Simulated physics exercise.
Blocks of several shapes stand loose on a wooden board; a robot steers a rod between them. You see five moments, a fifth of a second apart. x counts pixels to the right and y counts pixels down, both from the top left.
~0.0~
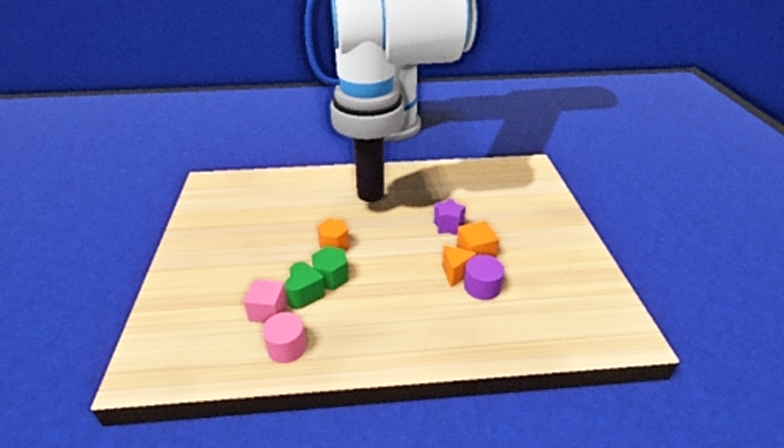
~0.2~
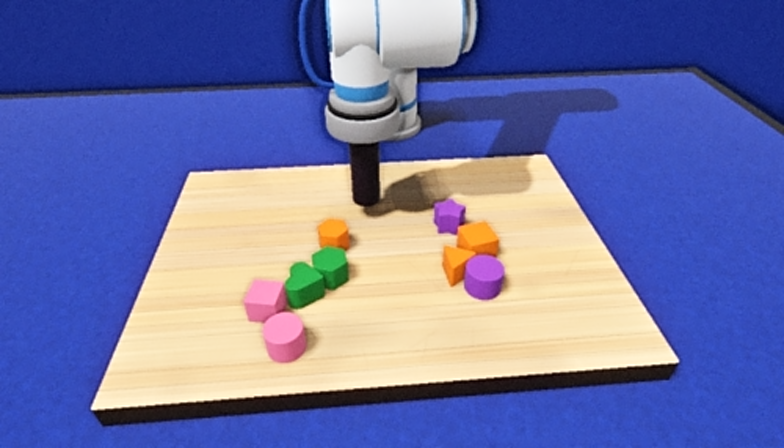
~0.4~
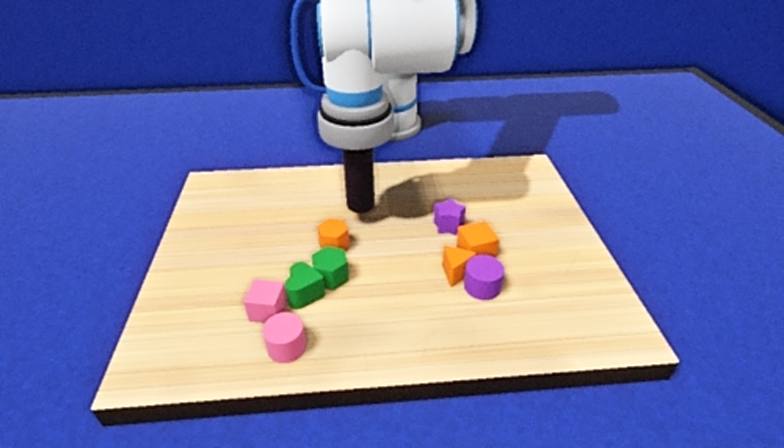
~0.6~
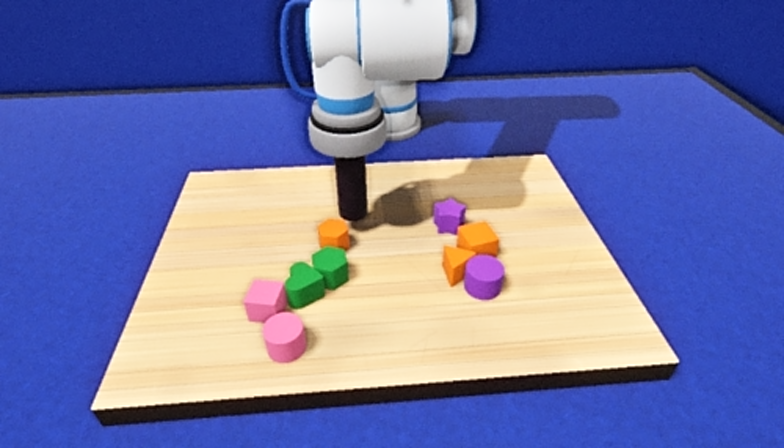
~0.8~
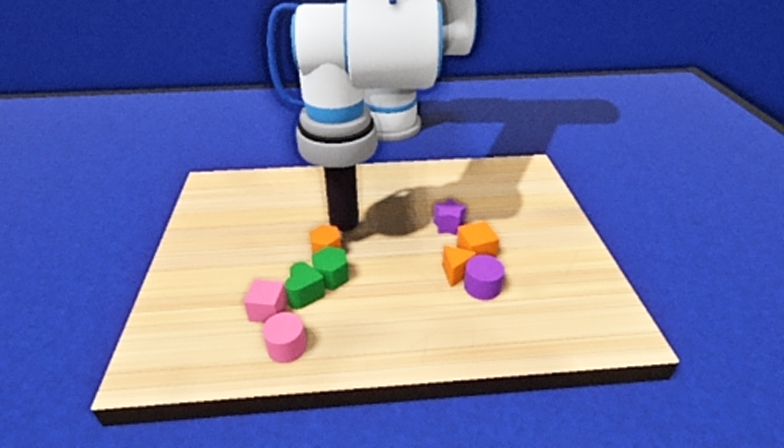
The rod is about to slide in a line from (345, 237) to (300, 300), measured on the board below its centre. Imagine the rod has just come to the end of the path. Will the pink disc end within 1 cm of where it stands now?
That would be a no.
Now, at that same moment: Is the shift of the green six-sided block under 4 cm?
No.
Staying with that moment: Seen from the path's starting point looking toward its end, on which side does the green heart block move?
Seen from start to end, it moves left.
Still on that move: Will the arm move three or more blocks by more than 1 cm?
I'd say yes.
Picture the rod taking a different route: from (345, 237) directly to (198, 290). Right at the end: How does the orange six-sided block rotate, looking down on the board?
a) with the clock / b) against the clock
The correct letter is b.
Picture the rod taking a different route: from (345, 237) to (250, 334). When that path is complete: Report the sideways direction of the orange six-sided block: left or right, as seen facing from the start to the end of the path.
Towards the right-hand side.
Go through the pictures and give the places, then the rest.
In the first picture, lower end of the rod (371, 195), tops of blocks, pink disc (283, 327), green heart block (302, 275), orange six-sided block (333, 227), green six-sided block (329, 258).
In the second picture, rod (367, 200), blocks as before.
In the third picture, rod (361, 206), blocks as before.
In the fourth picture, rod (353, 213), blocks as before.
In the fifth picture, rod (344, 223), pink disc (283, 327), green heart block (302, 275), orange six-sided block (324, 234), green six-sided block (329, 258).
The first path, step by step. One third of the way, rod (330, 242); green heart block (300, 288), turned 25° clockwise; orange six-sided block (303, 249), turned 35° clockwise; green six-sided block (326, 266), turned 50° anticlockwise.
Two thirds of the way, rod (314, 263); pink disc (278, 333); green heart block (295, 306), turned 60° clockwise; orange six-sided block (280, 264), turned 75° clockwise; green six-sided block (324, 281), turned 85° anticlockwise.
At the end, rod (298, 285); pink disc (270, 339); green heart block (301, 314), turned 105° clockwise; orange six-sided block (267, 270), turned 110° clockwise; green six-sided block (328, 291), turned 135° anticlockwise.
